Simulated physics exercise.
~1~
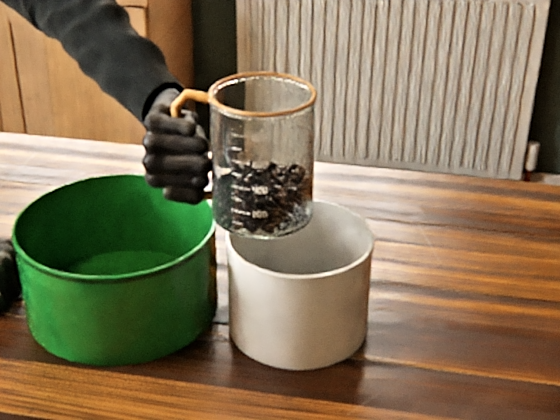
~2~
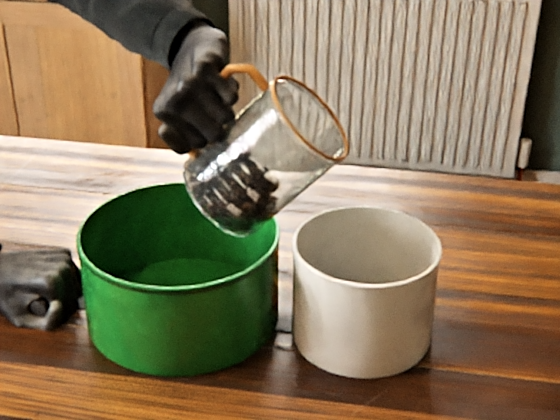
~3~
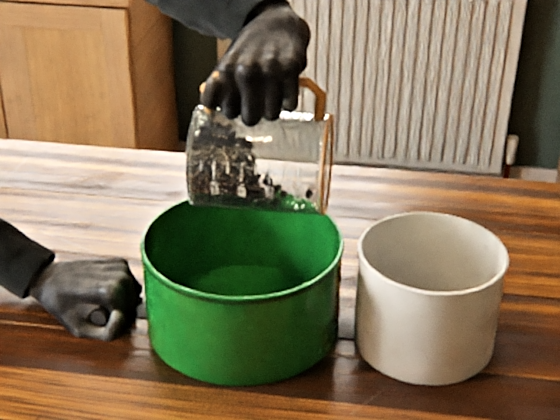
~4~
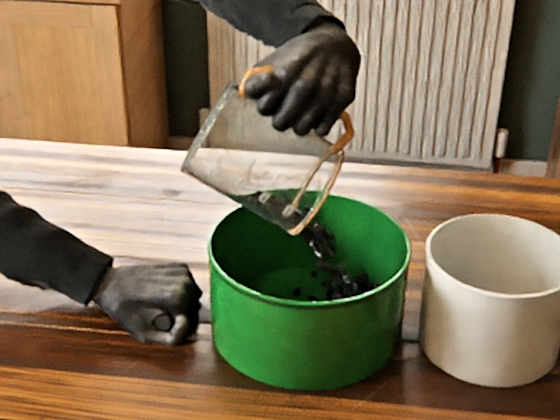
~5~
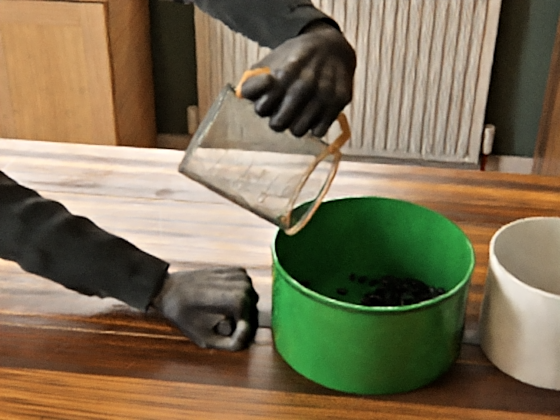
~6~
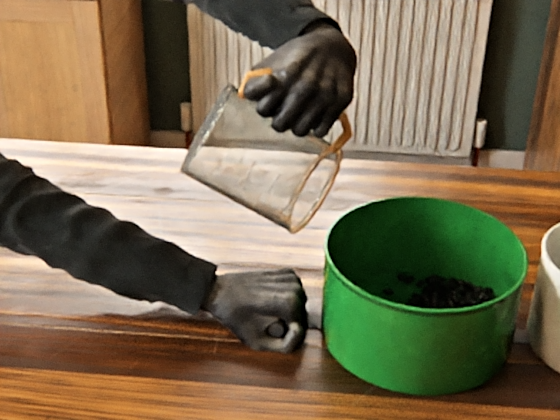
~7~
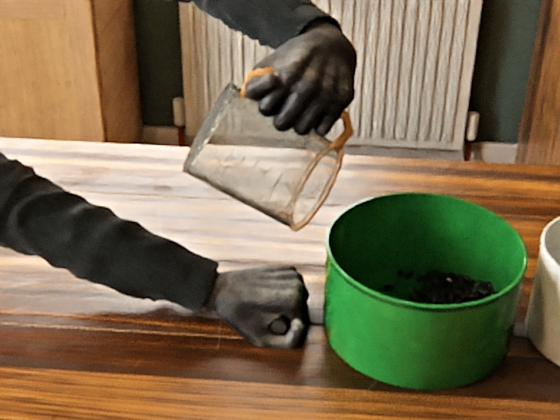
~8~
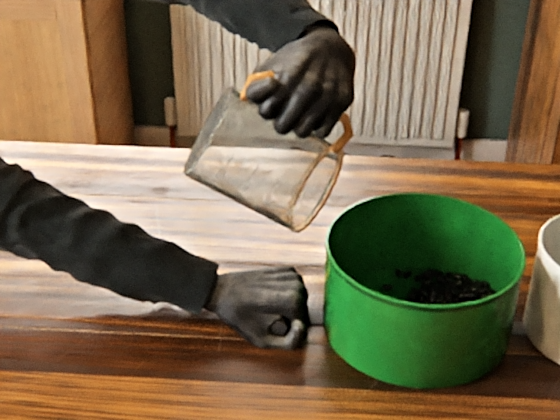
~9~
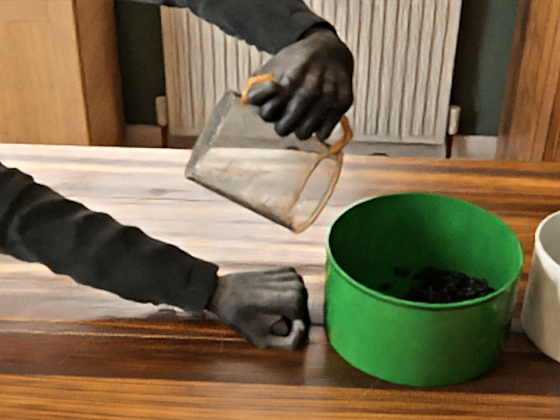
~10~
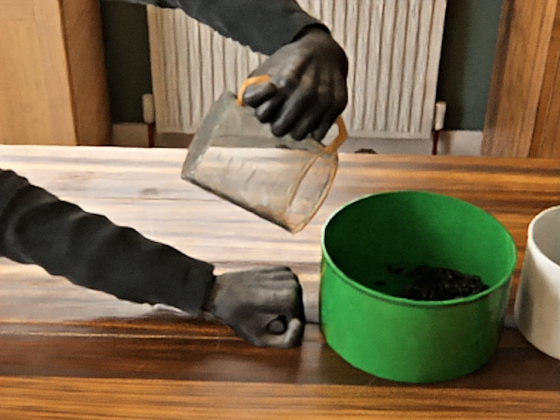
A person in black gloves tipped a clear jug of black beans as a green pot and a white pot slid right along the table, and the beans poured into the green pot, leaving the jug and the white pot empty.
